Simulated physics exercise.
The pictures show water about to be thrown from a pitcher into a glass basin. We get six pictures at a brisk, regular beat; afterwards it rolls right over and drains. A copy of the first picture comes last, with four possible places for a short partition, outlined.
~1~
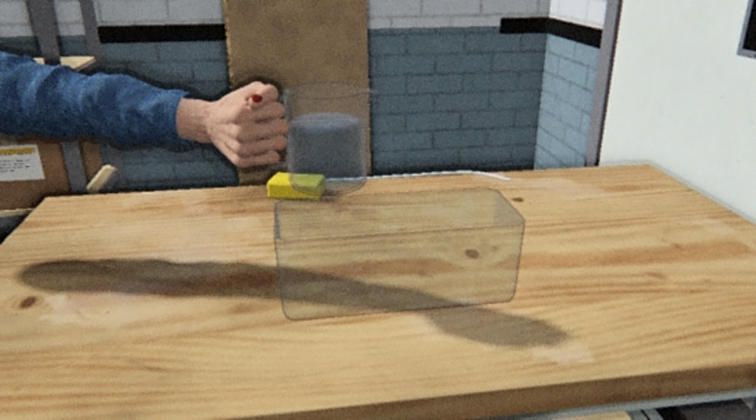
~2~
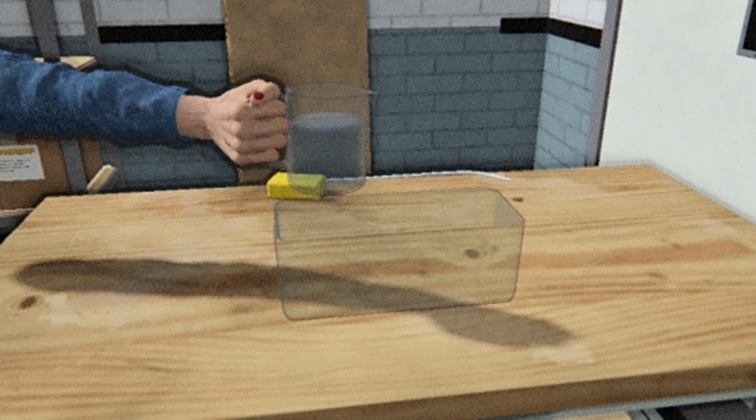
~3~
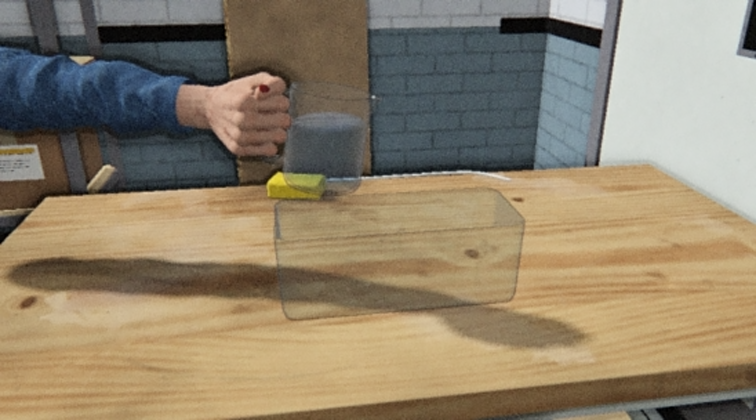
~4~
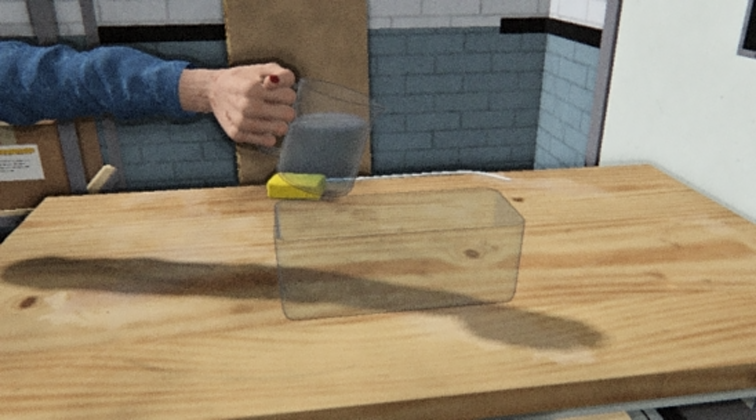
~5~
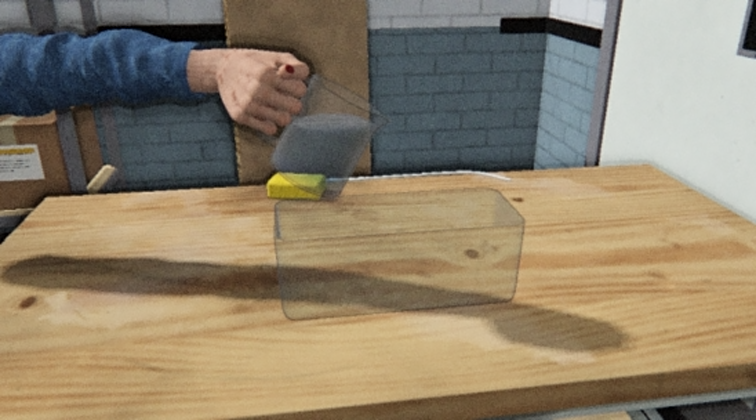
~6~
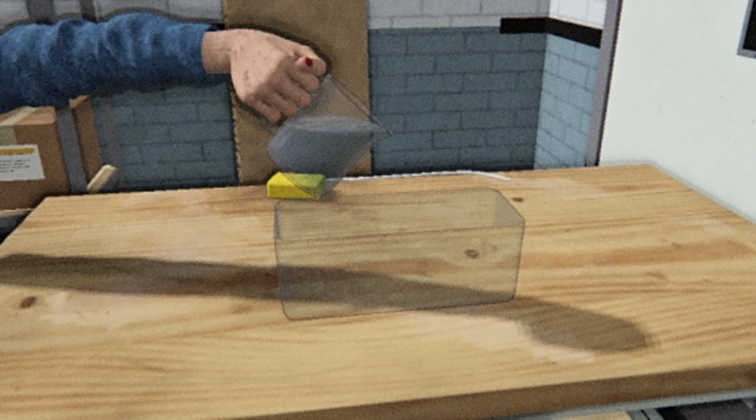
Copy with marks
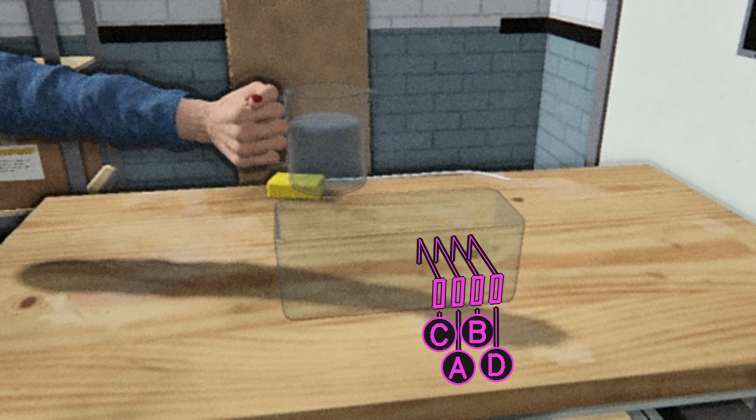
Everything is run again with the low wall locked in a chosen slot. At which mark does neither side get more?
It is C.
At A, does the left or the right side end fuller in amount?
The left one.
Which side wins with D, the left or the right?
The left side.
On the marked copy, A at (458, 311); B at (477, 309); C at (439, 313); D at (496, 308).
If A is chosen, about 94 % ends left of the wall and 3 % right of it; 3 % is lost outside.
If B is chosen, about 92 % ends left of the wall and 6 % right of it; 3 % is lost outside.
If C is chosen, about 51 % ends left of the wall and 47 % right of it.
If D is chosen, about 92 % ends left of the wall and 6 % right of it.
